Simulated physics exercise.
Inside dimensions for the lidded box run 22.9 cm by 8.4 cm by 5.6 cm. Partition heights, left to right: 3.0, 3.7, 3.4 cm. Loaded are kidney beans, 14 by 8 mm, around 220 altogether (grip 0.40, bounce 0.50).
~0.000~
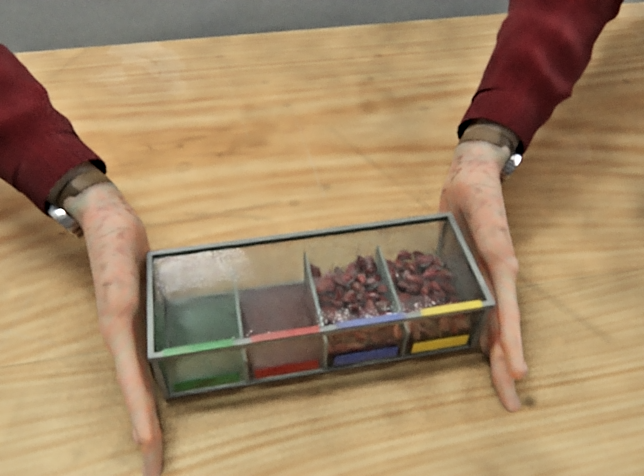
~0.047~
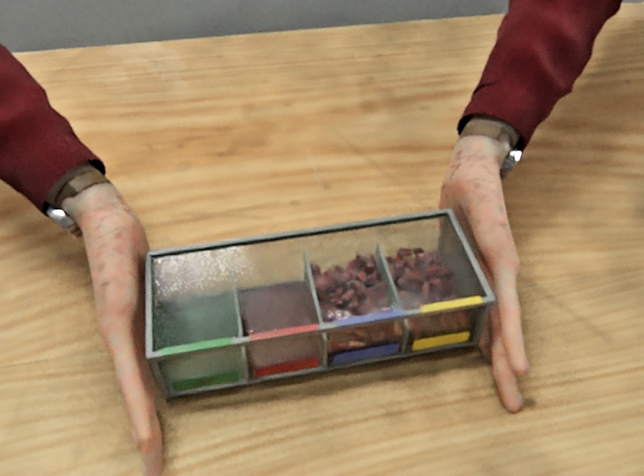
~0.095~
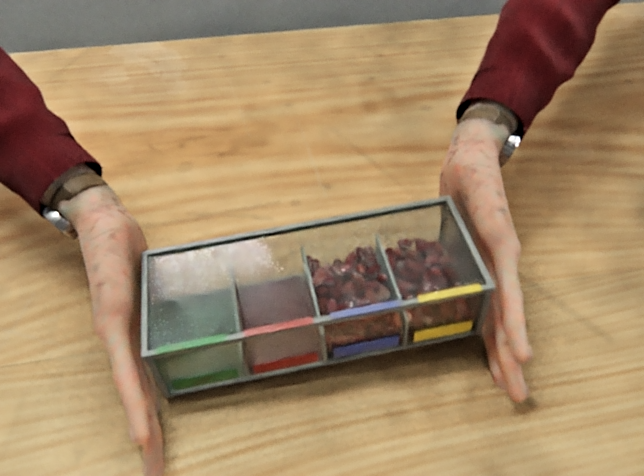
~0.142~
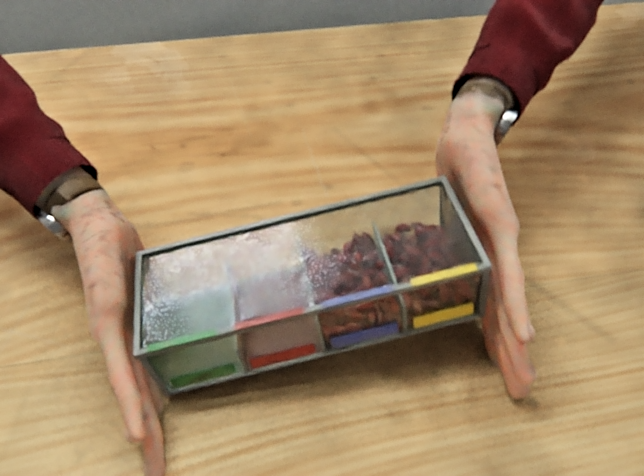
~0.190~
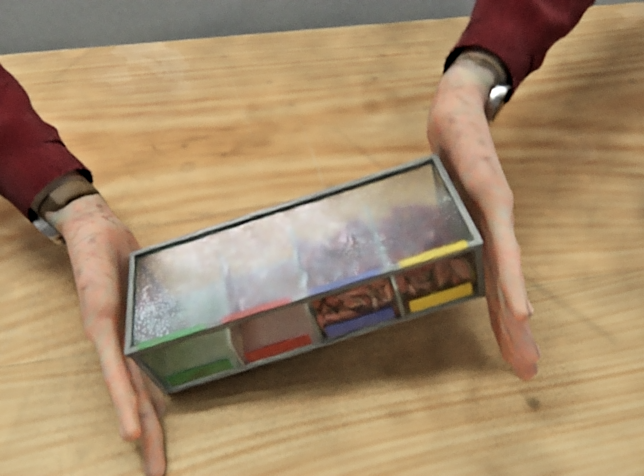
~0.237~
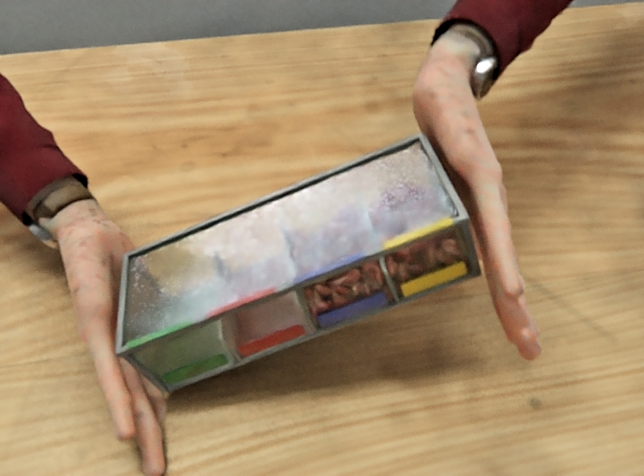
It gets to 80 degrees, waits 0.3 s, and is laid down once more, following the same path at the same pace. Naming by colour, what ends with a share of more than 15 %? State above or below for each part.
Red: Below. Blue: Above. Green: Above. Yellow: Above.
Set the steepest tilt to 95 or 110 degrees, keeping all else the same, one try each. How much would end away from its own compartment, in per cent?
Around 50 and 75 in a hundred, respectively.
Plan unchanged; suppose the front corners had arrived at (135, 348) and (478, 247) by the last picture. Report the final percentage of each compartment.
That leaves red with 5 percent, blue with 40, green with 25 and yellow with 30 percent.
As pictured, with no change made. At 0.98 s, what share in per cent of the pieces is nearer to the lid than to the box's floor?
Close to 40 in a hundred.
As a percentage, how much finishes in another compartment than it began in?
My estimate is some 45 per cent.
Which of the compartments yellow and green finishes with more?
Go with green, that one ends with more.
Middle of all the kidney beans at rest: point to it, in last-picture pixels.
Est. centre at rest: (326, 304) px.
Then, at 0.98 s, tilt 80 degrees; red 10 %, blue 50 %, green 15 %, yellow 25 %.
After 1.48 s, tilt 41 degrees; red 10 %, blue 40 %, green 30 %, yellow 20 %.
After 2.04 s, tilt 0 degrees; red 10 %, blue 35 %, green 30 %, yellow 20 %.
At rest (2.5 s), red 10 %, blue 35 %, green 30 %, yellow 20 %.
